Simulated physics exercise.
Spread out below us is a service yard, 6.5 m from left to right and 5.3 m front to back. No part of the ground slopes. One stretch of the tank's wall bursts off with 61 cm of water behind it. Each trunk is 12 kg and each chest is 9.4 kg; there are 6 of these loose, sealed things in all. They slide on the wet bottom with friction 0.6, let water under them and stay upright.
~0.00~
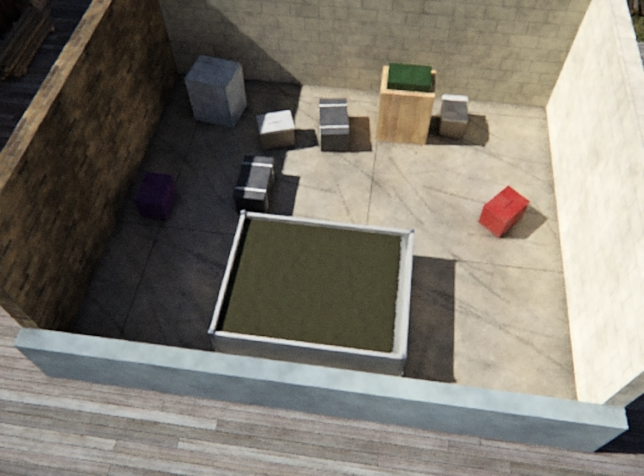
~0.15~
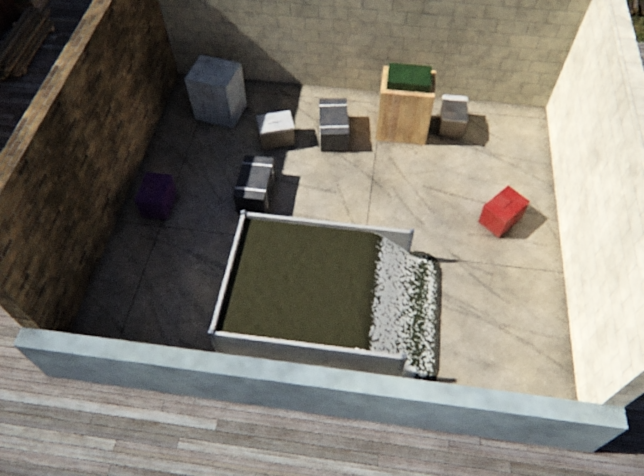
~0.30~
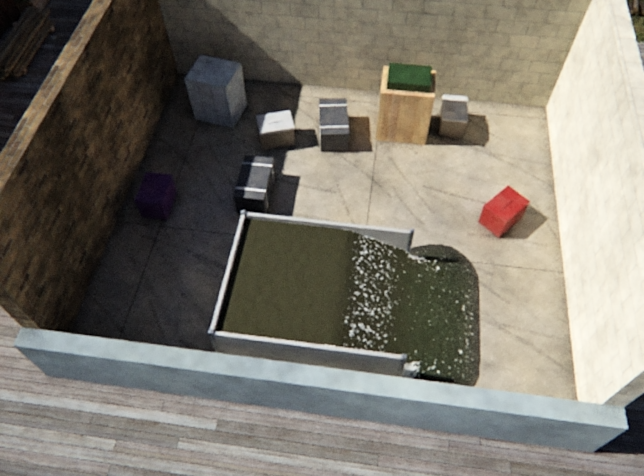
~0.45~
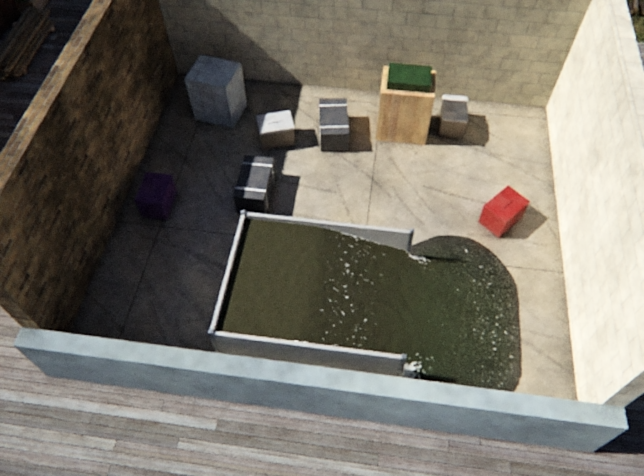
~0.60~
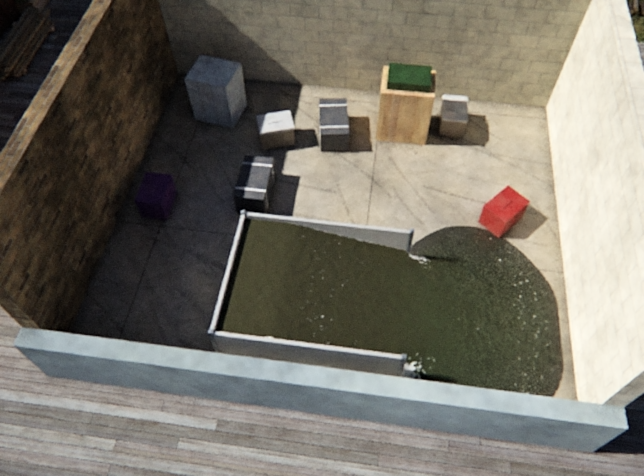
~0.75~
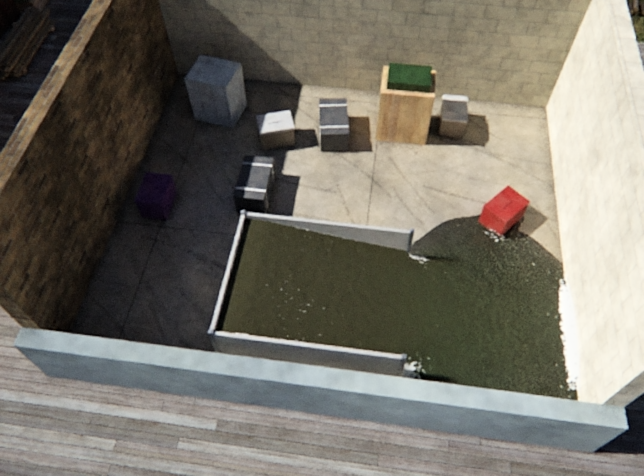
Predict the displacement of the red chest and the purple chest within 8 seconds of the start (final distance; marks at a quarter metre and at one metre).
My prediction: The red chest should get washed clear away, the purple chest should travel a moderate distance.
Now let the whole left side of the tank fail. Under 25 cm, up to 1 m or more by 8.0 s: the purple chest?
In that case the purple chest travels far.
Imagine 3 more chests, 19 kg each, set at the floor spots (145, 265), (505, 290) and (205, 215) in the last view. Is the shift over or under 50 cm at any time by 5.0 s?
Listed order gives within the limit, above the limit, within the limit.
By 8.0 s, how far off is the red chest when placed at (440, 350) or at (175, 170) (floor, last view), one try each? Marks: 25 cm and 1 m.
I'd say it lands far off on the first try and it drifts a short distance on the second.
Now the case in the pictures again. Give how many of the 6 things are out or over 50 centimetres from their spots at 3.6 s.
By that point, 1.
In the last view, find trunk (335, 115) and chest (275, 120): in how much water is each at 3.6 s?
About 0 and 0 cm.
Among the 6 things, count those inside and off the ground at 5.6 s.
3.
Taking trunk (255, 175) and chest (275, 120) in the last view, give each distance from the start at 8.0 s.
Taken in order, the shifts are 50 cm and 200 cm.
After 1.6 s the red chest is near (522, 187), 0.4 m from its start, aground; the purple chest is near (153, 188), 0.0 m from its start, aground; 0 afloat.
After 3.6 s the red chest is near (467, 86), 2.3 m from its start, afloat; the purple chest is near (153, 188), 0.0 m from its start, aground; 2 afloat.
After 5.6 s the red chest is near (472, 89), 2.2 m from its start, afloat; the purple chest is near (153, 188), 0.0 m from its start, aground; 3 afloat.
After 8.0 s the red chest is near (405, 84), 2.7 m from its start, afloat; the purple chest is near (143, 209), 0.4 m from its start, afloat; 6 afloat.
